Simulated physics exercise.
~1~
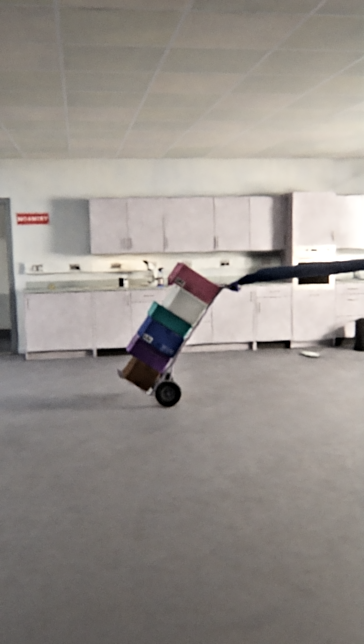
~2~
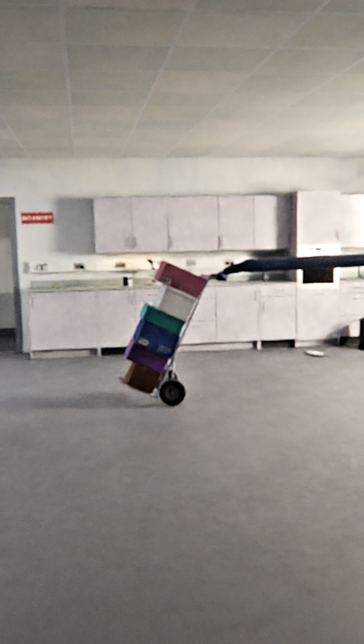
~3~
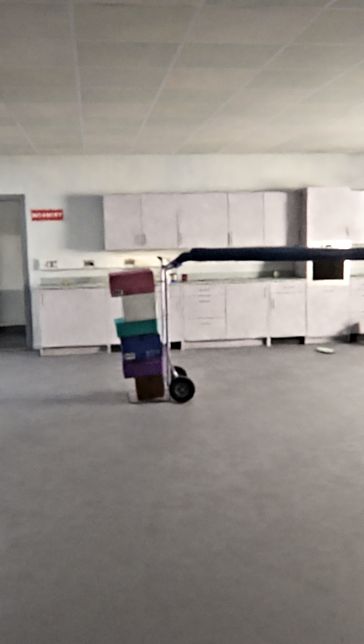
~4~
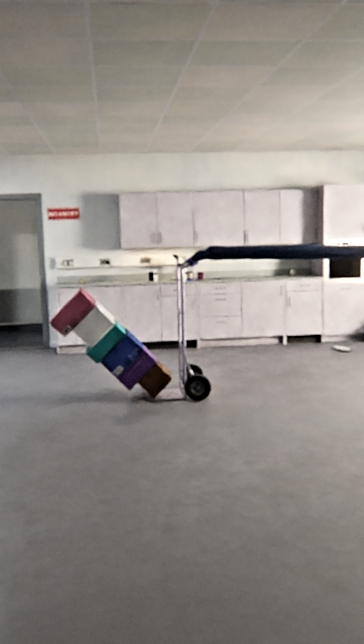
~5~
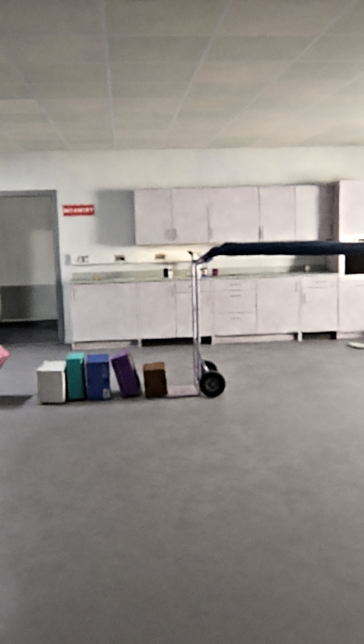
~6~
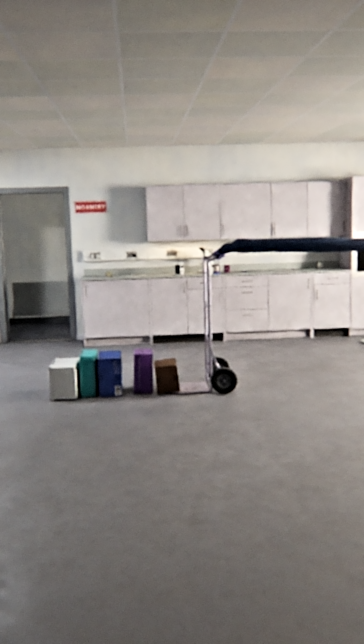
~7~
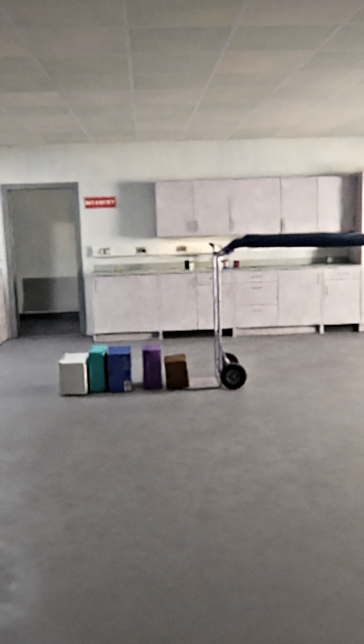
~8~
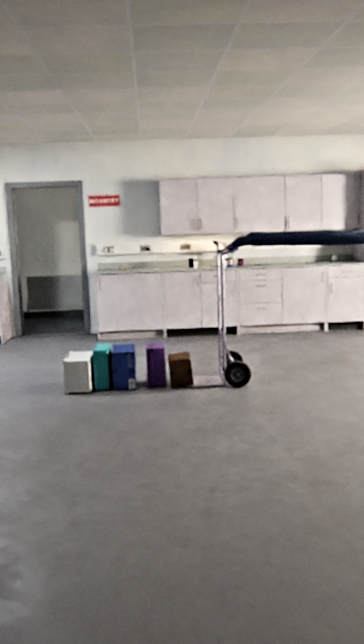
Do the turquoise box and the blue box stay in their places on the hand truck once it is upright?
No, neither one stays. The turquoise box and the blue box both topple off to the left and end up side by side on the floor.
A stack of colourful boxes toppled off a hand truck as a long dark arm swung it upright. They pitched left onto the floor, the pink one going out of view, and the rest ended in a row, with the brown one tipped over by the truck.
